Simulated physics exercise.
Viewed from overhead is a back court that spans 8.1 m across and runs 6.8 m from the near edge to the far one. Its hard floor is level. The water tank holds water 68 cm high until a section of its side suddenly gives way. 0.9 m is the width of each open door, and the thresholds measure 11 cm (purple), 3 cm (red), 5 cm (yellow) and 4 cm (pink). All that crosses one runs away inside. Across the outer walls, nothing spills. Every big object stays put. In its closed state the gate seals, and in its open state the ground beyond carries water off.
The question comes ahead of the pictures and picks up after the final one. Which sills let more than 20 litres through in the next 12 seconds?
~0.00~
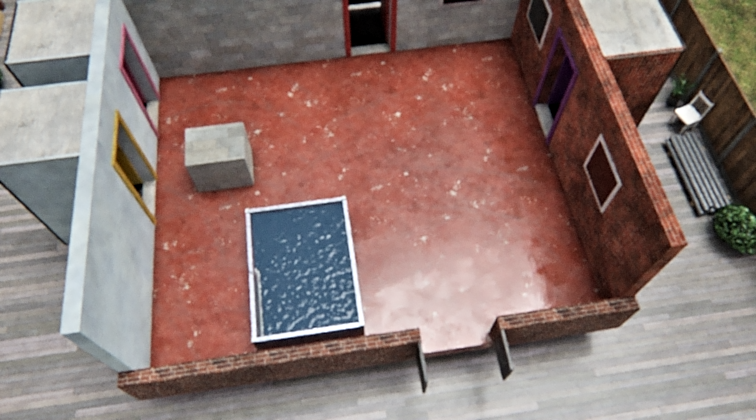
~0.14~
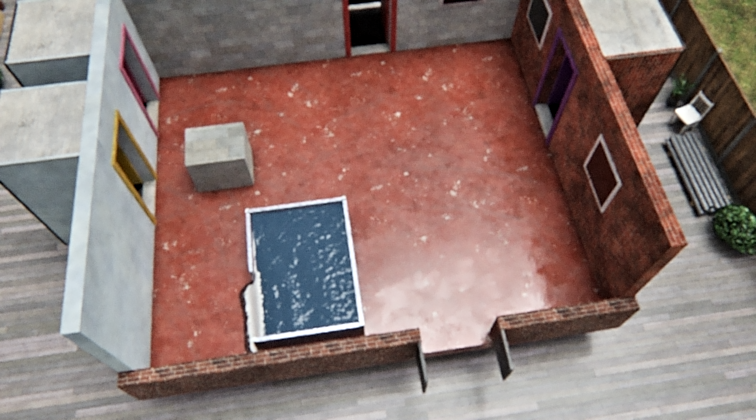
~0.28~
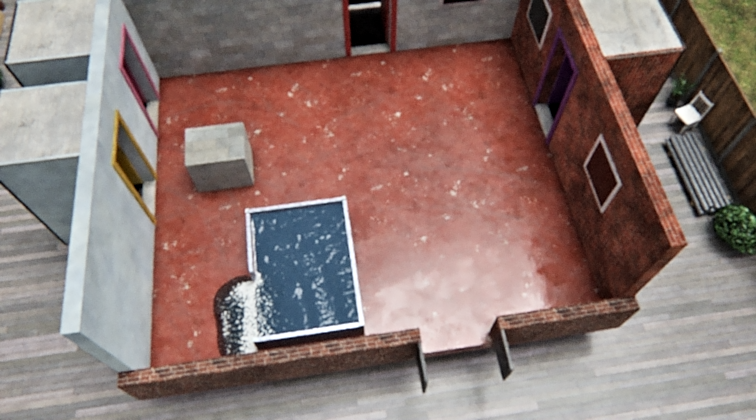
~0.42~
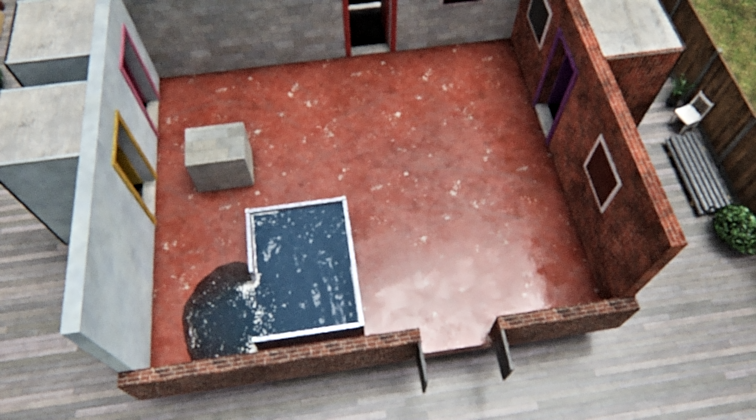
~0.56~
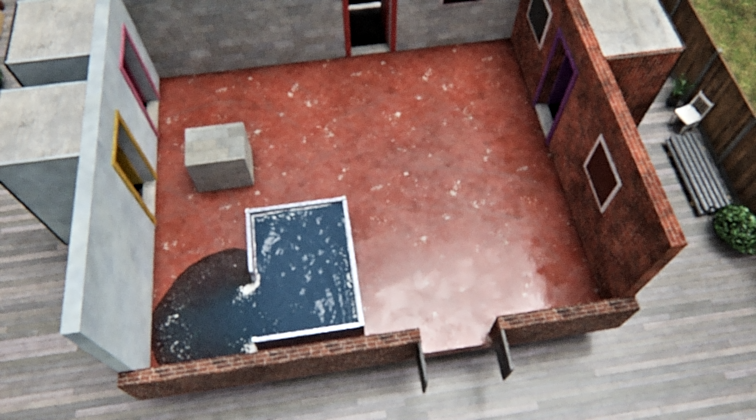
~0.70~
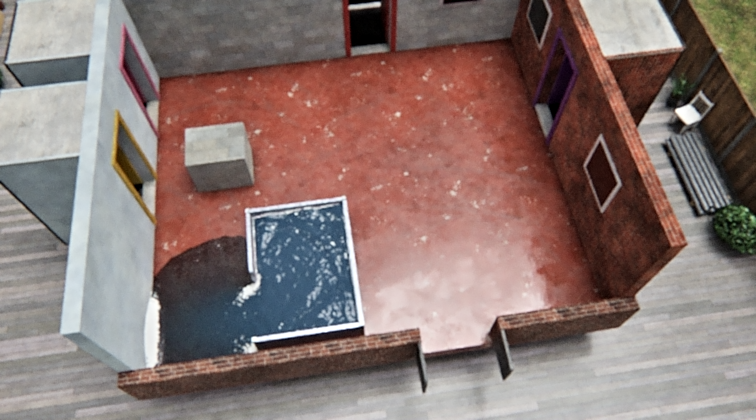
My prediction: For the purple door I'd say within the limit; for the red door I'd say within the limit; for the yellow door I'd say above the limit; for the pink door I'd say above the limit.
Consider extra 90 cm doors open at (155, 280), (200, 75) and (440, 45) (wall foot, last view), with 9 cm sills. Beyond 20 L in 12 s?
The first one exceeds it, the second one exceeds it, and the third one doesn't reach it.
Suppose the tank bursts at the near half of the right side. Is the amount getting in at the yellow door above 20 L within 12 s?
Then: Yellow below.
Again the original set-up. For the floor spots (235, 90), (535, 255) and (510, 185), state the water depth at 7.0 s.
Listed order: 8 / 1 / 2 cm.
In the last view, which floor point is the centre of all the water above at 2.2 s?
Roughly (250, 291) in the last picture.
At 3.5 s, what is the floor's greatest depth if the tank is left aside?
Peak depth: Approx. 36 cm.
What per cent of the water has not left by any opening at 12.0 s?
Roughly 94 percent.
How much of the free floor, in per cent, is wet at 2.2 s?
15 %.
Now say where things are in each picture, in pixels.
The first picture shows the water tank at (303, 267) is whole and still, 68 cm deep.
In the second picture, water pours out at (260, 315) and has run 0.7 m, to (250, 287); typically 6 cm deep outside, 68 cm at the water tank's back.
In the third picture, water pours out at (260, 315) and has run 0.9 m, to a hidden place; typically 10 cm deep outside, 68 cm at the water tank's back.
In the fourth picture, the front is at (190, 304), 1.4 m from the gap at (260, 315); 2.0 m2 of floor is under water; 67 cm left at the back of the water tank.
In the fifth picture, water pours out at (260, 315) and has run 1.9 m, to (152, 329); typically 8 cm deep outside, 60 cm at the water tank's back.
In the sixth picture, water pours out at (260, 315) and has run 2.2 m, to (154, 282); typically 8 cm deep outside, 57 cm at the water tank's back.
After 1.4 s water covers 10 % of the floor and is deepest (60 cm) near (150, 380); purple door not reached, red door not reached, yellow door not reached, pink door not reached.
After 2.2 s water covers 15 % of the floor and is deepest (46 cm) near (150, 380); purple door not reached, red door not reached, yellow door 8 cm at the sill, 0 L in, pink door not reached.
After 3.5 s water covers 30 % of the floor and is deepest (36 cm) near (160, 81); purple door not reached, red door not reached, yellow door 9 cm at the sill, 8 L in, pink door 10 cm at the sill, 3 L in.
After 7.0 s water covers 80 % of the floor and is deepest (16 cm) near (202, 200); purple door 3 cm at the sill, 0 L in, red door 3 cm at the sill, 0 L in, yellow door 10 cm at the sill, 34 L in, pink door 8 cm at the sill, 40 L in.
After 12.0 s water covers 90 % of the floor and is deepest (10 cm) near (601, 312); purple door 7 cm at the sill, 1 L in, red door 2 cm at the sill, 0 L in, yellow door 7 cm at the sill, 72 L in, pink door 5 cm at the sill, 65 L in.
